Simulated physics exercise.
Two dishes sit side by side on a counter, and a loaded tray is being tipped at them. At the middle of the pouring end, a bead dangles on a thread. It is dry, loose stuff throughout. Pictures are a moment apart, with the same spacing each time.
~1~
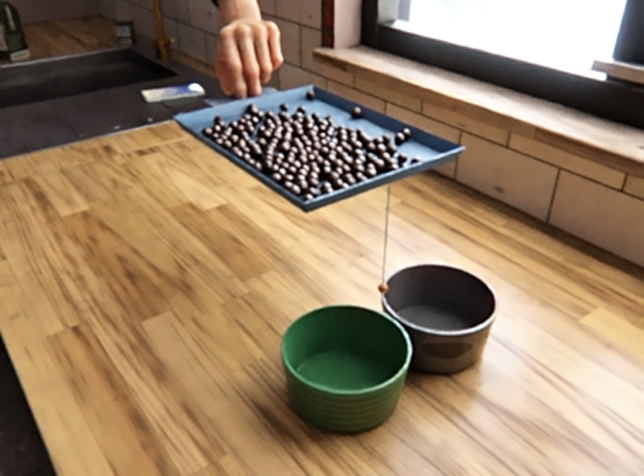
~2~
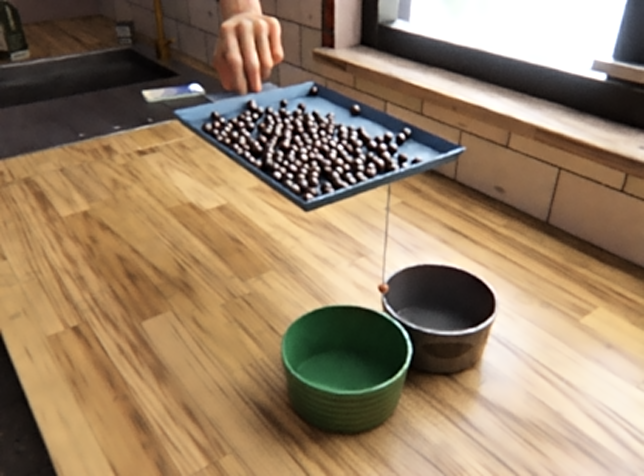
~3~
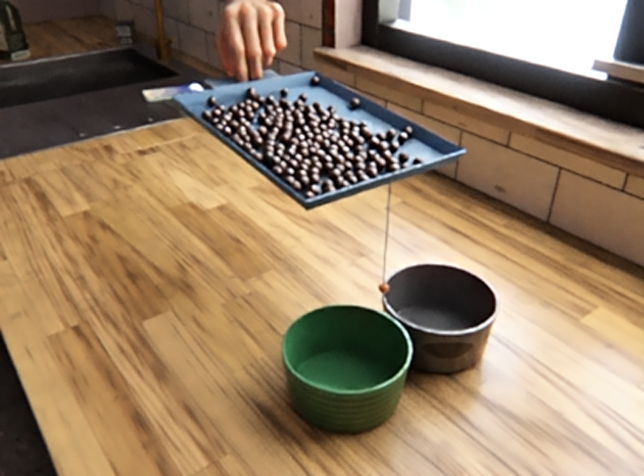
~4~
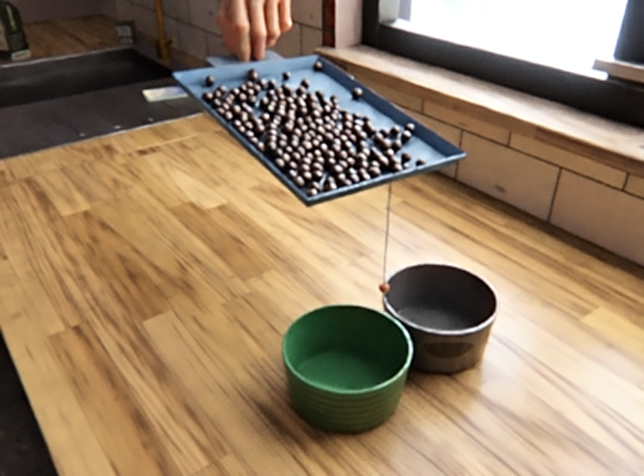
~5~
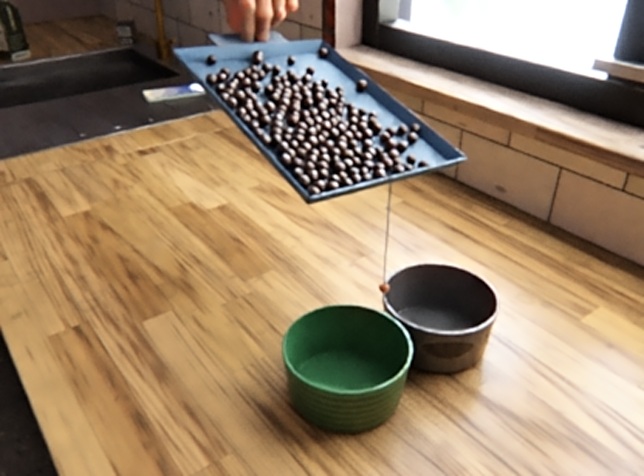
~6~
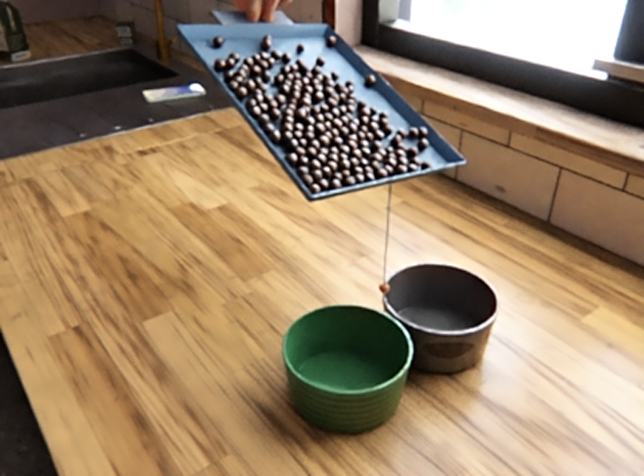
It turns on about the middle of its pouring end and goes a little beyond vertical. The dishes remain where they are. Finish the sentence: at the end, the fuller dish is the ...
At the end, the fuller dish is the right-hand one.
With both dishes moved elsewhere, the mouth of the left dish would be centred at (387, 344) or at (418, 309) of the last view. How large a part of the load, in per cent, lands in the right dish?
It works out to 70 percent and then 40 percent.
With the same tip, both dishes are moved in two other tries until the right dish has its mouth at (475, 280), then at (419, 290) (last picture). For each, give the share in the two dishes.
In order: 90 percent, then 30 percent.
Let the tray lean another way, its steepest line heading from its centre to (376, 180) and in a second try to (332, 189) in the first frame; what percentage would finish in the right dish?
Shares: About 30 in a hundred, then about 0 in a hundred.
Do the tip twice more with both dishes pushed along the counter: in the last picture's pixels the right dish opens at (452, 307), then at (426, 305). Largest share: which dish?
The first time it's the right-side dish, the second time it's the right-side dish.
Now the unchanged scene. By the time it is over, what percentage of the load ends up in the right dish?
It works out at some 50 %.
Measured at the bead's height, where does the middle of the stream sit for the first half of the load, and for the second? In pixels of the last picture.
(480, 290) for the early half, (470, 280) for the late half.
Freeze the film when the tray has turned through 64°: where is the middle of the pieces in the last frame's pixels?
The middle of the pieces lands at roughly (452, 214).
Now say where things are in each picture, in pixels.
The first frame shows corners of the pouring end (306, 198) and (456, 147), level; middle of the load (298, 149), chocolate balls; left dish (387, 402); right dish (480, 344); bead on its thread (382, 288).
The second frame shows corners of the pouring end (307, 198) and (456, 147), level; middle of the load (299, 147).
The third frame shows corners of the pouring end (308, 196) and (457, 149), tipped barely, lowest at the right corner; middle of the load (299, 140).
The fourth frame shows corners of the pouring end (310, 193) and (458, 152), tipped a little, lowest at the right corner; middle of the load (302, 131).
The fifth frame shows corners of the pouring end (312, 191) and (458, 155), tipped clearly, lowest at the right corner; middle of the load (308, 124), roughly a quarter on the move.
The sixth frame shows corners of the pouring end (314, 190) and (458, 158), tipped clearly, lowest at the right corner; middle of the load (318, 120), almost all on the move; left dish (388, 402); right dish (482, 344).
Just after the last frame, tray tipped steeply; roughly a third on the tray; just a few in the left dish; about a tenth in the right dish; about a tenth outside both; roughly a third in the air.
A moment on, tray tipped past a quarter turn; about a tenth in the left dish; roughly half in the right dish; roughly a third outside both; just a few in the air.
Further on, tray tipped past a quarter turn; about a tenth in the left dish; roughly half in the right dish; roughly a third outside both.
When it is over, tray tipped past a quarter turn; about a tenth in the left dish; roughly half in the right dish; roughly a third outside both.
